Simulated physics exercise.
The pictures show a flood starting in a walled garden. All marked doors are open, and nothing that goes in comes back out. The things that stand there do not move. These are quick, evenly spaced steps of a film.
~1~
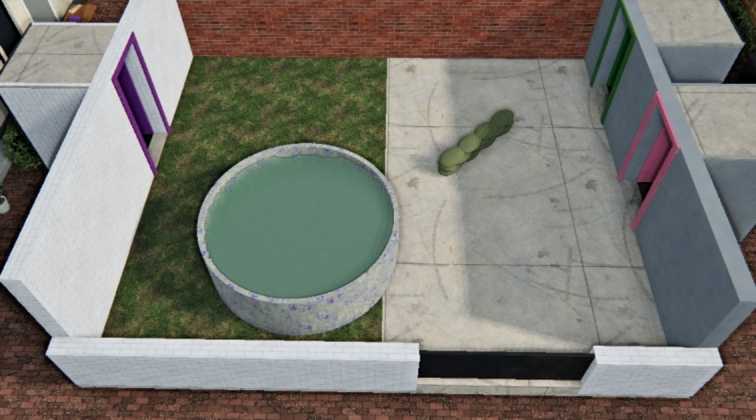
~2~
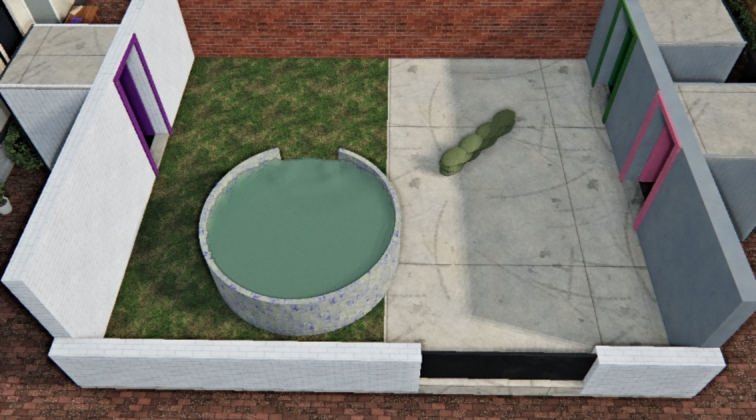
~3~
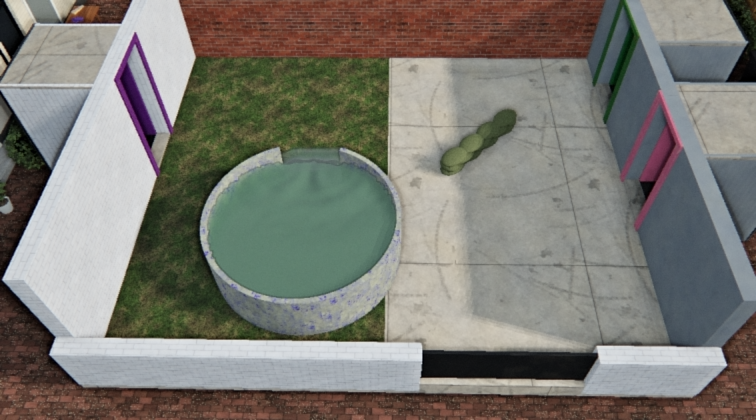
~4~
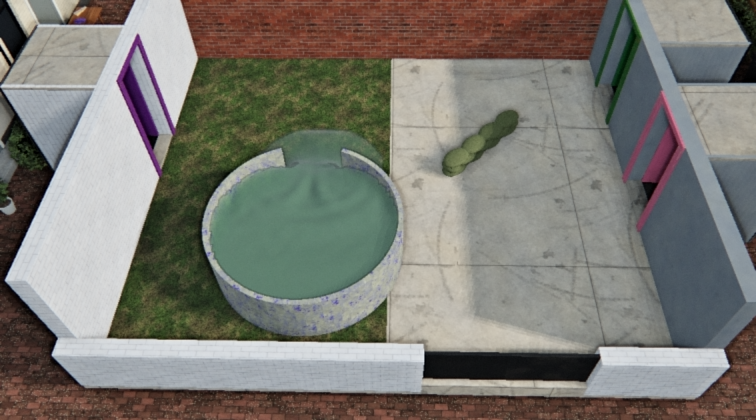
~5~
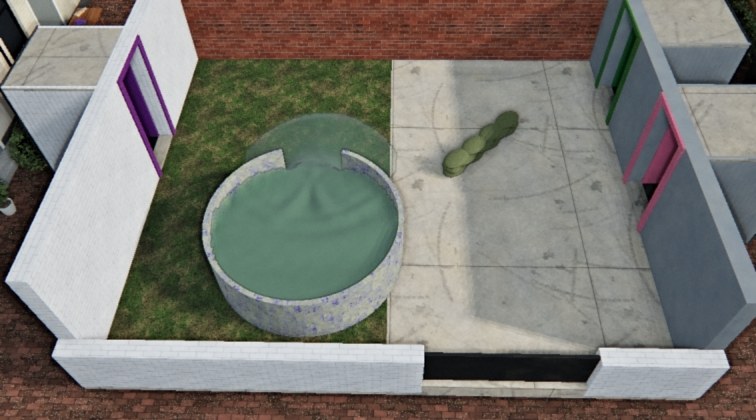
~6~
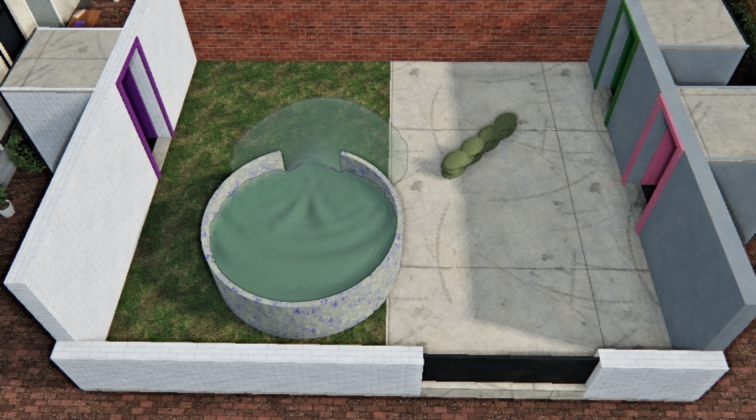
In a walled garden, a round stone pool opens at its far side and green water pours out, spreading across the grass.
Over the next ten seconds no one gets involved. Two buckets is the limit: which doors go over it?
The green door lets in more than two buckets; the pink door stays within two buckets; the purple door lets in more than two buckets.
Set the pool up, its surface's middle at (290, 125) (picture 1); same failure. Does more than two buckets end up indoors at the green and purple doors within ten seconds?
Green door tops the limit, purple door tops the limit.
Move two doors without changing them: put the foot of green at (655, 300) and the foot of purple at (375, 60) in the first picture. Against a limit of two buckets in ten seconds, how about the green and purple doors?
In that case the green door stays inside the limit and the purple door exceeds the limit.
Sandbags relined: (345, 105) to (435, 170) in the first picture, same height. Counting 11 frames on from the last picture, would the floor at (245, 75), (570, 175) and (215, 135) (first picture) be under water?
Well, in order they'd be waterlogged, left untouched and waterlogged.
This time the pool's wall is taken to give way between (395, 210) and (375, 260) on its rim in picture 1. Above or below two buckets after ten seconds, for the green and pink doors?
I'd say the green one ends up above, and the pink one ends up above.
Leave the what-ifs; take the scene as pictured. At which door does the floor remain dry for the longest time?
It's the pink one.
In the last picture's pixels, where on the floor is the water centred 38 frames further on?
Point: (343, 163).
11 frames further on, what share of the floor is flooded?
I'd estimate some 40 per cent.
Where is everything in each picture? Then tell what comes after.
In the first frame, the pool at (299, 219) is whole and still.
In the second frame, water pours out on the pool's far side and has run to a hidden place.
In the third frame, water pours out on the pool's far side and has run to a hidden place.
In the fourth frame, the front is at (302, 133), out from the gap on the pool's far side.
In the fifth frame, the front is at (314, 115), out from the gap on the pool's far side.
In the sixth frame, water pours out on the pool's far side and has run to (312, 100).
A moment on, water covers 25 % of the floor; the green door not reached, the pink door not reached, the purple door not reached.
Next, water covers 40 % of the floor; the green door not reached, the pink door not reached, the purple door not reached.
Then, water covers 45 % of the floor; the green door not reached, the pink door not reached, the purple door wet at the sill, nothing in.
Later, water covers 65 % of the floor; the green door over two buckets in, the pink door wet at the sill, nothing in, the purple door over two buckets in.
In the end, water covers 95 % of the floor; the green door far over two buckets in, the pink door wet at the sill, nothing in, the purple door far over two buckets in.
